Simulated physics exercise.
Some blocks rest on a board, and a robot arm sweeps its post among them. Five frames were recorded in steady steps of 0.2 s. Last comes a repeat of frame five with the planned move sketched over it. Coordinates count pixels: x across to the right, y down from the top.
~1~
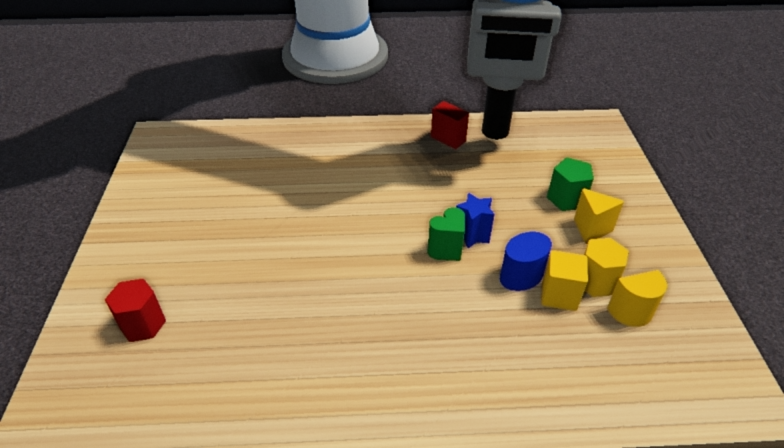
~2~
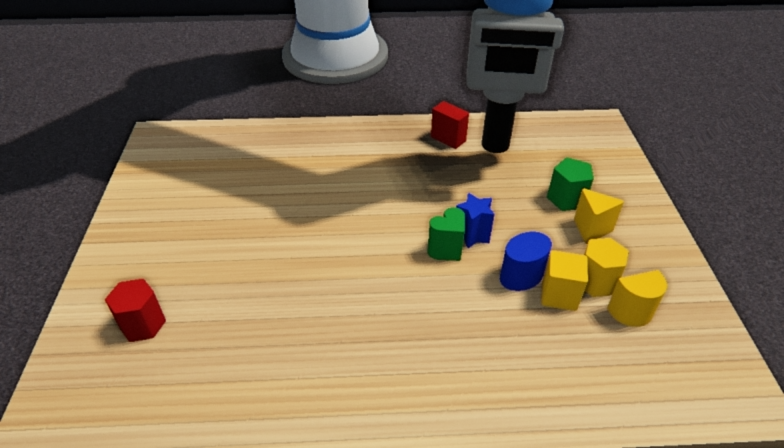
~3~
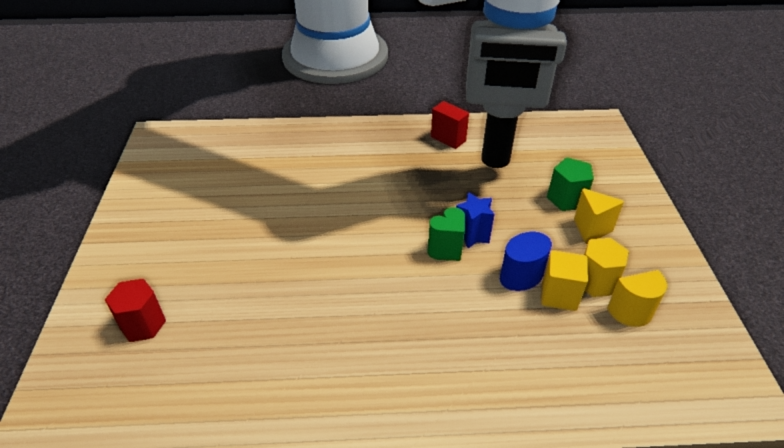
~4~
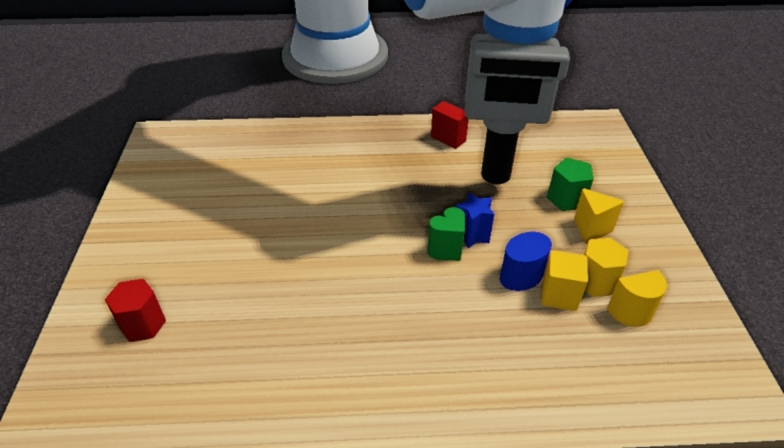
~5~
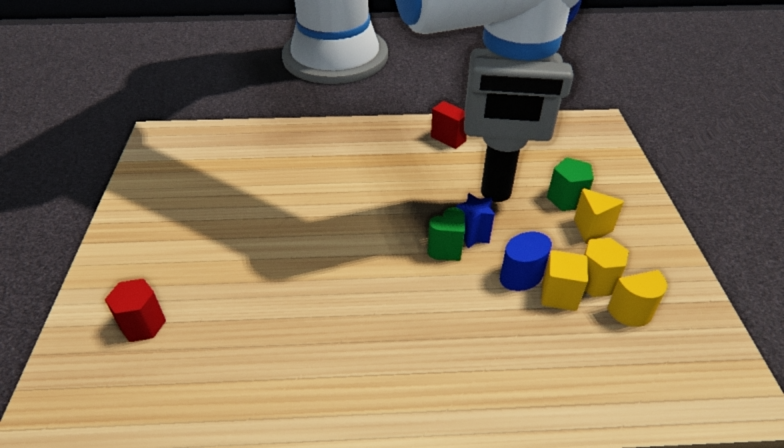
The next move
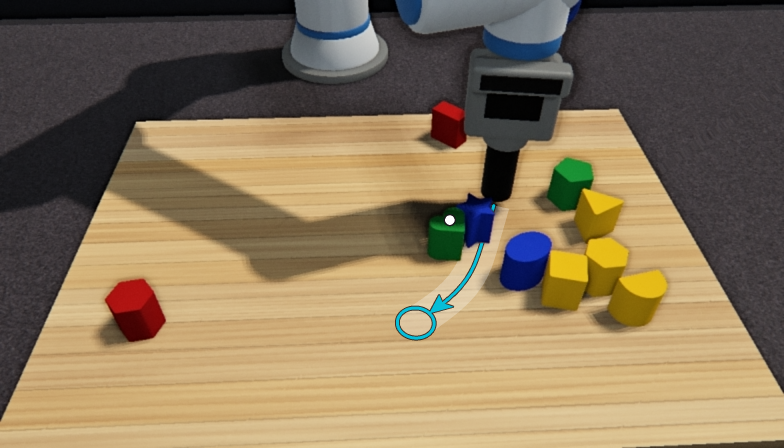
The robot arm moves its black post down the board toward the blue star block.
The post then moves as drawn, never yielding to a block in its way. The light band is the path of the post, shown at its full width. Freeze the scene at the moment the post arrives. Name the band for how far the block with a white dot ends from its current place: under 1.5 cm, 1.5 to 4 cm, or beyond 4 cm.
Long: Over 4 cm.
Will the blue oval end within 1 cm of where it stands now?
Yes, I think so.
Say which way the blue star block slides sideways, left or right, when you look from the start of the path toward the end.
It is displaced to the right.
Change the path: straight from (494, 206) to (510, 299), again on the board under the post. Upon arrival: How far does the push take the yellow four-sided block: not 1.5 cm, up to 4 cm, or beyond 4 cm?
The block shifts between 1.5 and 4 cm.
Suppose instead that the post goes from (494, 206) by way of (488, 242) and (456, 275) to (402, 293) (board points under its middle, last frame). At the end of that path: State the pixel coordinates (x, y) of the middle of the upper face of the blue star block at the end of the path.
It should be at (376, 249) by then.
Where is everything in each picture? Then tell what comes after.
In the first frame, lower end of the post at (495, 132), tops of blocks, green heart at (450, 220), blue star block at (477, 205), blue oval at (529, 246).
In the second frame, post at (495, 145), blocks as before.
In the third frame, post at (496, 160), blocks as before.
In the fourth frame, post at (496, 175), blocks as before.
In the fifth frame, post at (496, 192), green heart at (450, 220), blue star block at (477, 205), blue oval at (529, 246).
The drawn path runs from (494, 206) via (482, 244) and (461, 286), ending at (416, 323); the dot is on the green heart.
What follows on the original path. One third of the way, post at (484, 231); green heart at (432, 233), turned 10° clockwise; blue star block at (463, 228), turned 35° clockwise.
Two thirds of the way, post at (462, 274); green heart at (402, 241), turned 50° clockwise; blue star block at (431, 254), turned 80° clockwise.
At the end, post at (416, 310); green heart at (396, 240), turned 70° clockwise; blue star block at (403, 267), turned 135° clockwise; blue oval not moved.
